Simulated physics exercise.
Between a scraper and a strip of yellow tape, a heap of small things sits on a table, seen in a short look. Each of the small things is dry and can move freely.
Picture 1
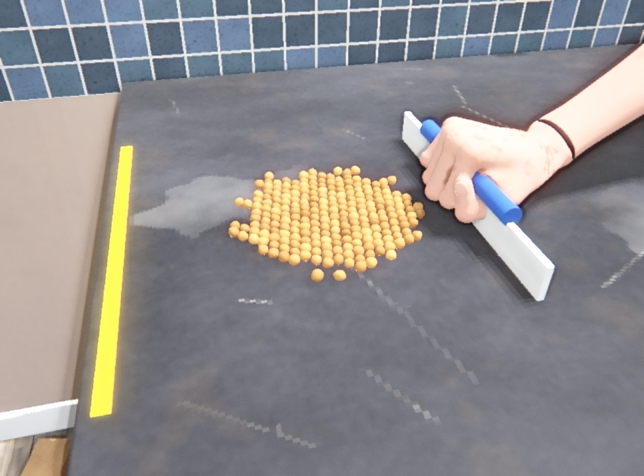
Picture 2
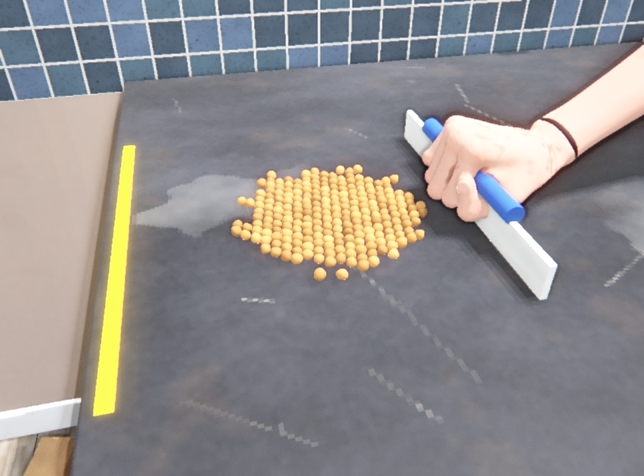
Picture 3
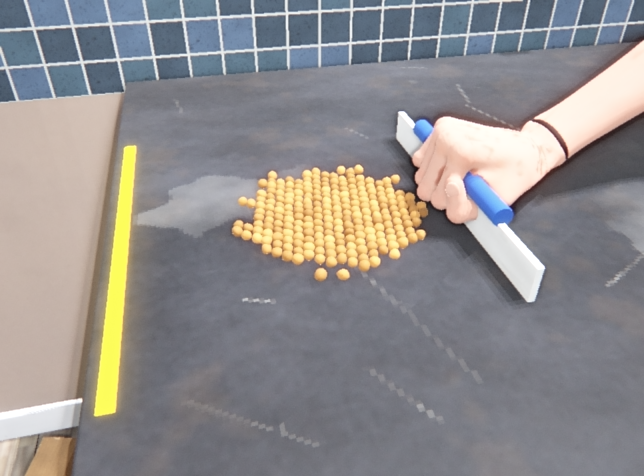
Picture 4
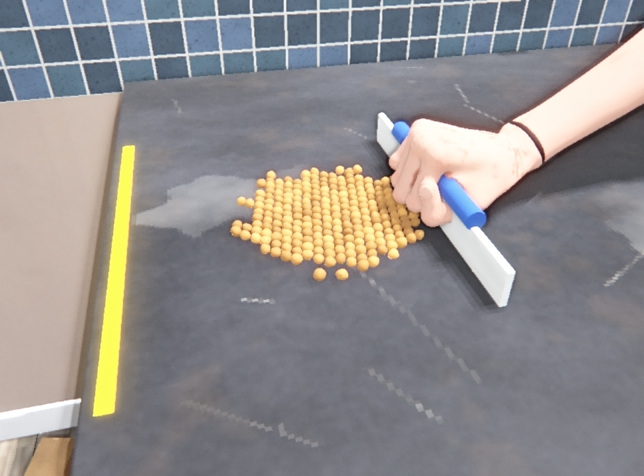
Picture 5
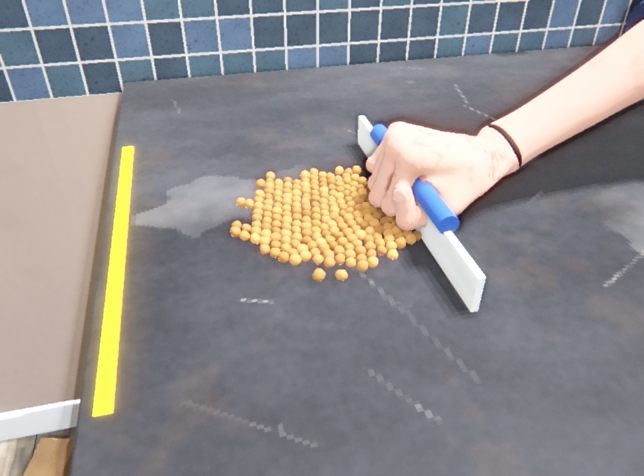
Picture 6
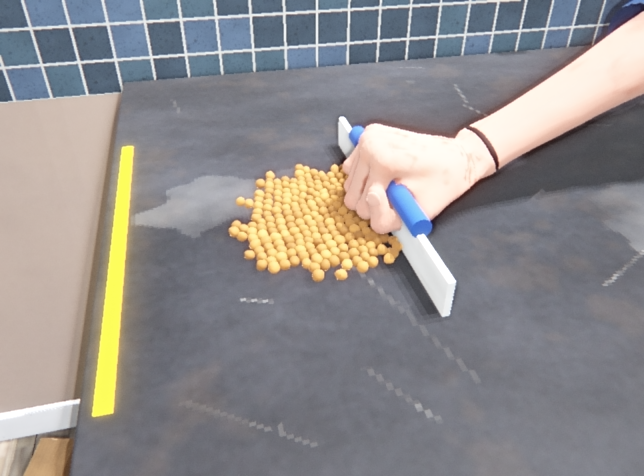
On a dark tabletop, a hand slides a scraper left, pushing into a heap of chickpeas.
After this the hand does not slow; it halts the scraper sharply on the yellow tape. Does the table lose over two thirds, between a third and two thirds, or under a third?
I reckon it loses beyond two thirds of the pile.
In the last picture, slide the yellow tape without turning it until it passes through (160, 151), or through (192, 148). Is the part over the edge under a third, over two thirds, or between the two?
For the first line it's the middle third, and for the second it's below one third.
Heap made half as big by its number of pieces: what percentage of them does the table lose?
Result: Near 90 %.
Soon, scraper still moving, near (246, 198); heap all on the table, its front near (130, 257).
A while on, scraper stopped at the yellow tape; heap most over the edge.
Towards the end, scraper stopped at the yellow tape; heap nearly all over the edge.
Finally, scraper stopped at the yellow tape; heap nearly all over the edge.
